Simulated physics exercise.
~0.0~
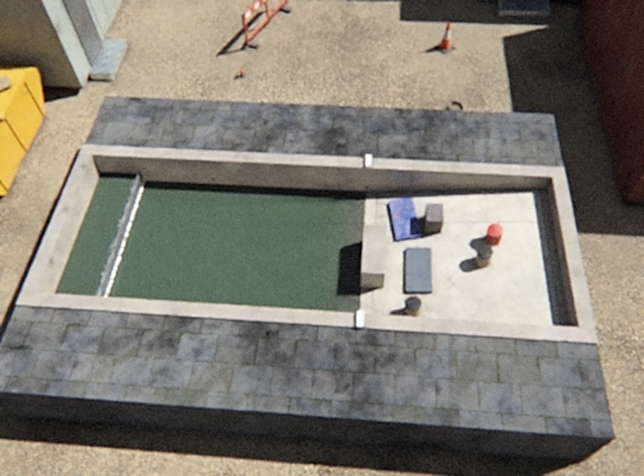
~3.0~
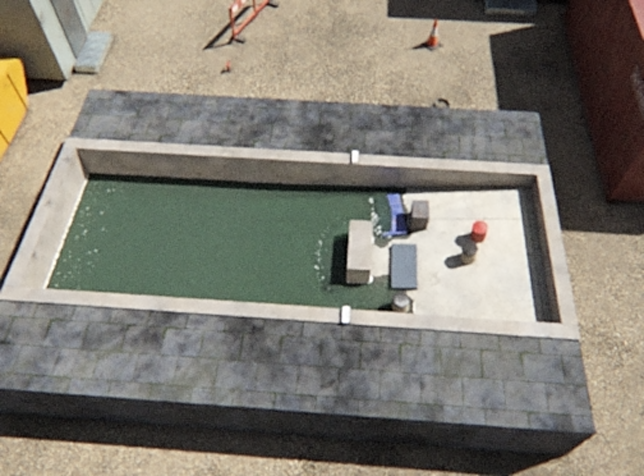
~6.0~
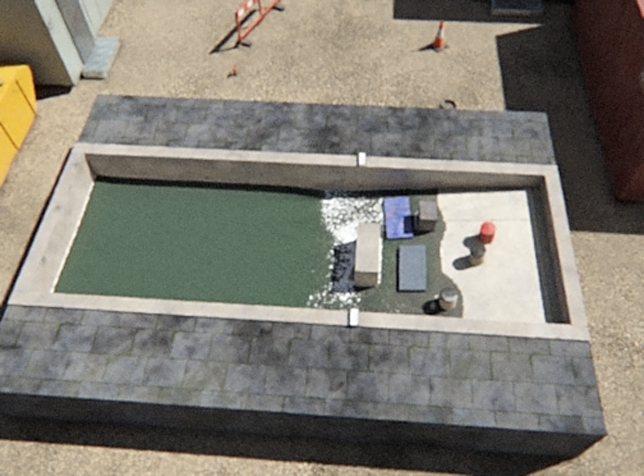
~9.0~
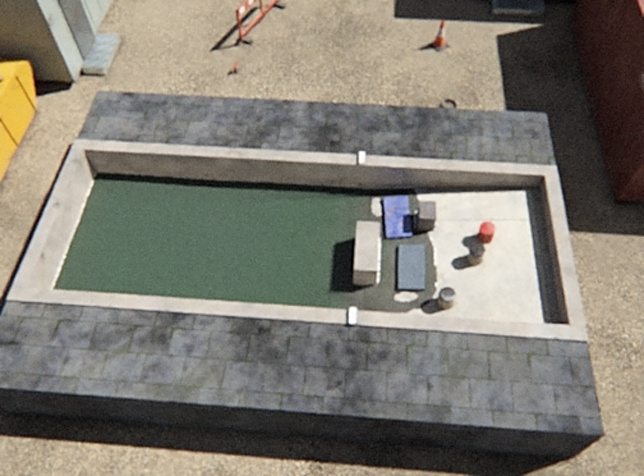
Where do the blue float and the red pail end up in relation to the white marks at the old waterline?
Neither one crosses the marks toward the water. The blue float stays short of them, and the red pail remains farther up the ramp on the right.
